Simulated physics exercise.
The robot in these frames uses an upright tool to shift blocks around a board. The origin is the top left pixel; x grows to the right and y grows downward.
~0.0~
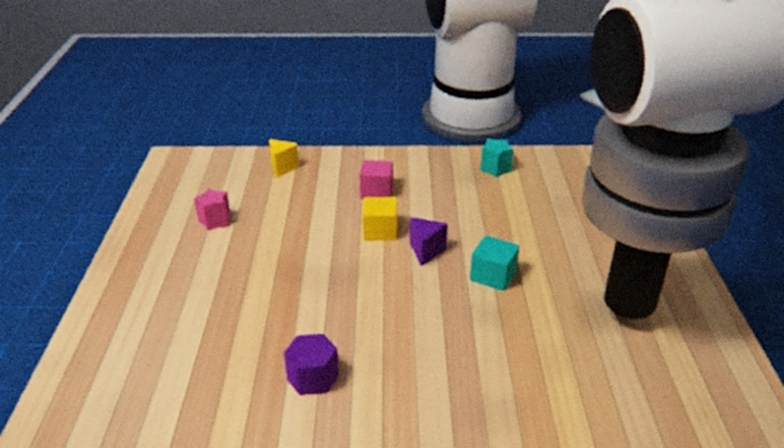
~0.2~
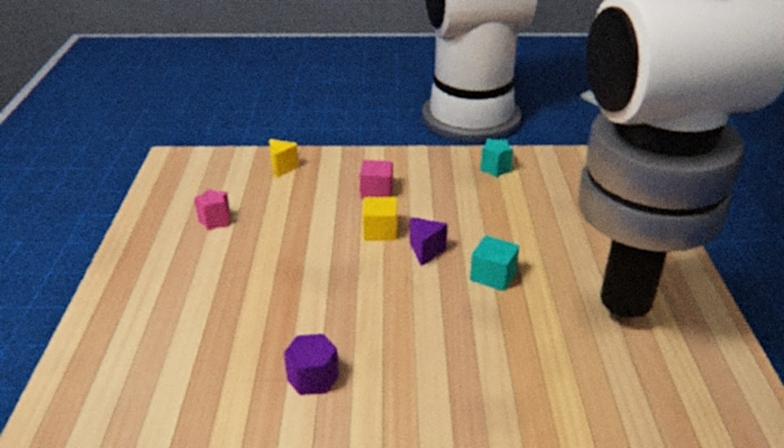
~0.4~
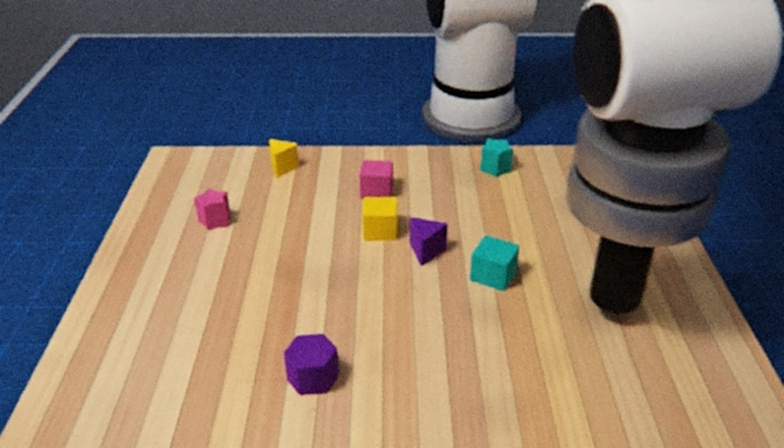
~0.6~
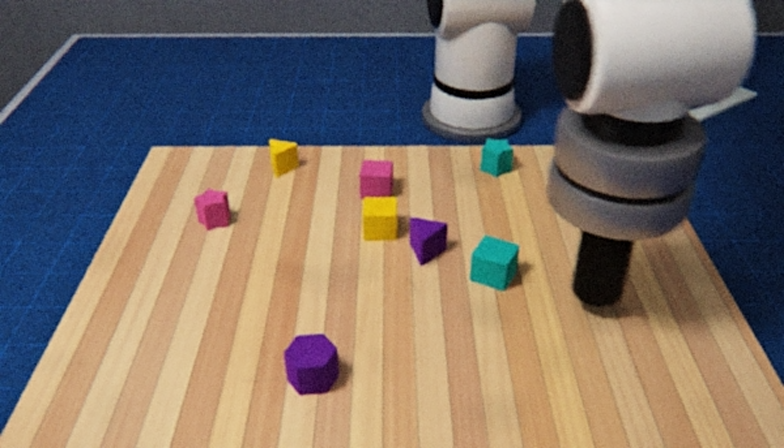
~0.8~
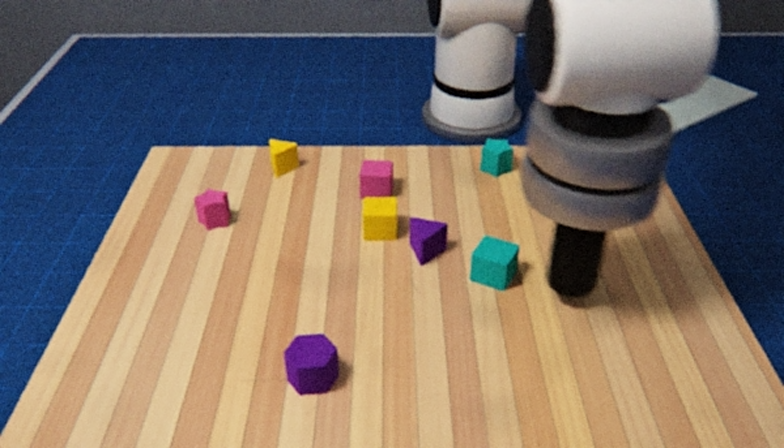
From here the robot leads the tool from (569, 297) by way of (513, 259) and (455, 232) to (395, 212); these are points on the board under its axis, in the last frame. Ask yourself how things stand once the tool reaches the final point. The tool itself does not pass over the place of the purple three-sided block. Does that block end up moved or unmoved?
That block is not shifted.
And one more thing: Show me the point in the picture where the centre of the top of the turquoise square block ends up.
Close to (472, 243).
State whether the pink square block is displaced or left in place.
When the path is over, the pink square block is still on its spot.
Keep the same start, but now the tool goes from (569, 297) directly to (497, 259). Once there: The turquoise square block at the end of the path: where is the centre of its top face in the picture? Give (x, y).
My prediction: (461, 242).
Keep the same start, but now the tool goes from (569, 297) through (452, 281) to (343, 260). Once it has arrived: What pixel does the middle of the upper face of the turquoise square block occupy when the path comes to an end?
Its top centre lands on (449, 227).
On the path given first. One third of the way, tool (513, 245); turquoise square block (478, 244), turned 55° anticlockwise.
Two thirds of the way, tool (454, 218); turquoise square block (472, 243), turned 70° anticlockwise.
At the end, tool (395, 200); pink square block unmoved; yellow square block (369, 204), turned 40° anticlockwise; purple three-sided block unmoved; turquoise square block (472, 243), turned 70° anticlockwise.
